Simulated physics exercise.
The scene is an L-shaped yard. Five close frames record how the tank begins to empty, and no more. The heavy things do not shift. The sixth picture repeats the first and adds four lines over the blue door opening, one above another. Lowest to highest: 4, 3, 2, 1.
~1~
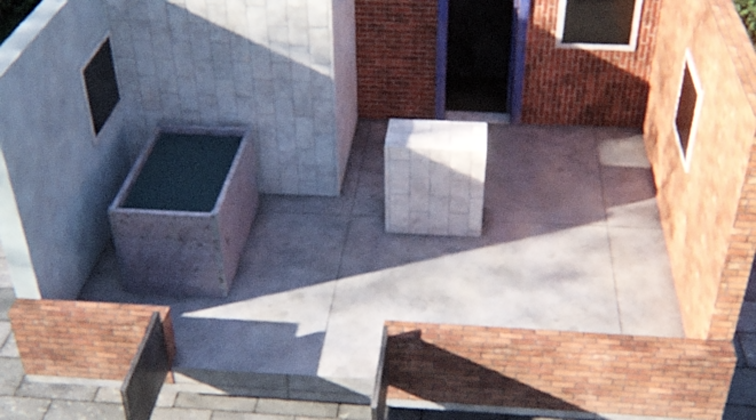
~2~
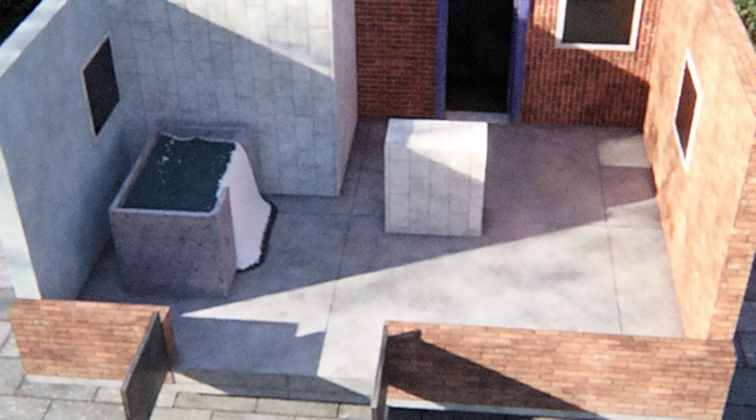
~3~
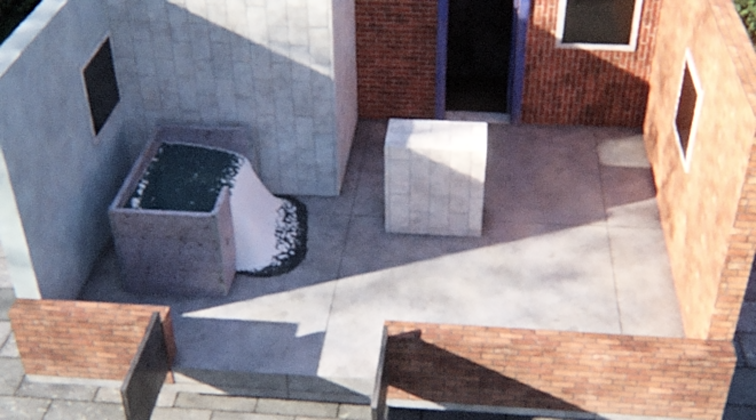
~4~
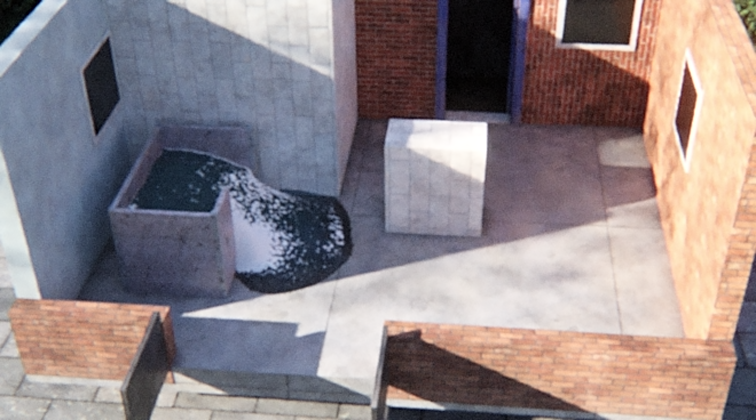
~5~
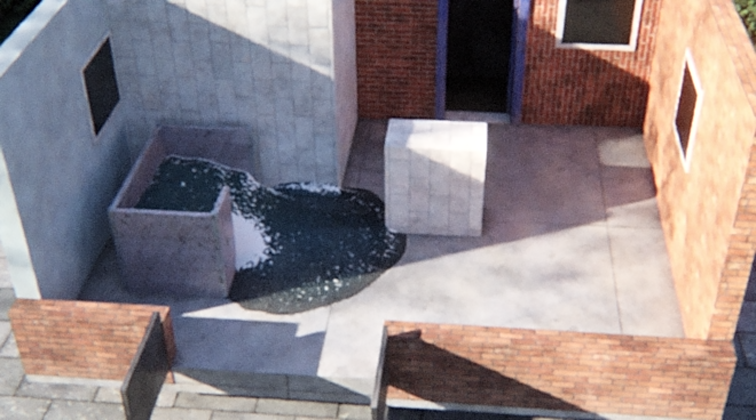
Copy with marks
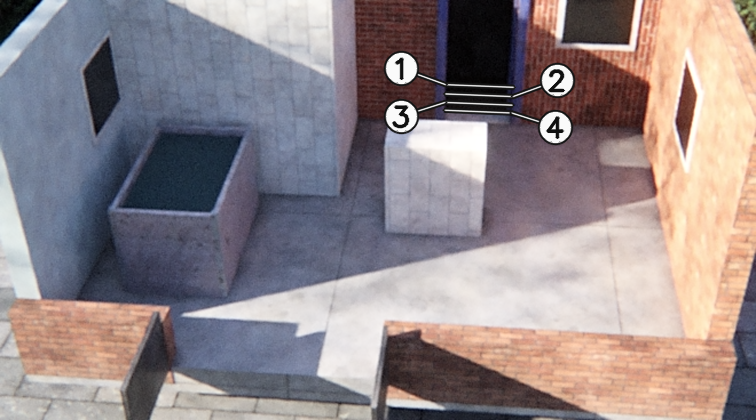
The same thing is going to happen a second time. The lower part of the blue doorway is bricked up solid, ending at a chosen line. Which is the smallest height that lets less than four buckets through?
I would pick mark 4.
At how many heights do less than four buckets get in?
All of them.
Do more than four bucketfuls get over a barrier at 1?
No.
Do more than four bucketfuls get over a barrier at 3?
No, not at all.
On the marked copy, 1 at (479, 86); 2 at (479, 95); 3 at (478, 103); 4 at (478, 111); from the bottom up 4, 3, 2, 1.
For mark 1, nothing gets over.
For mark 2, nothing gets over.
For mark 3, nothing gets over.
For mark 4, a splash gets over, under a bucket.
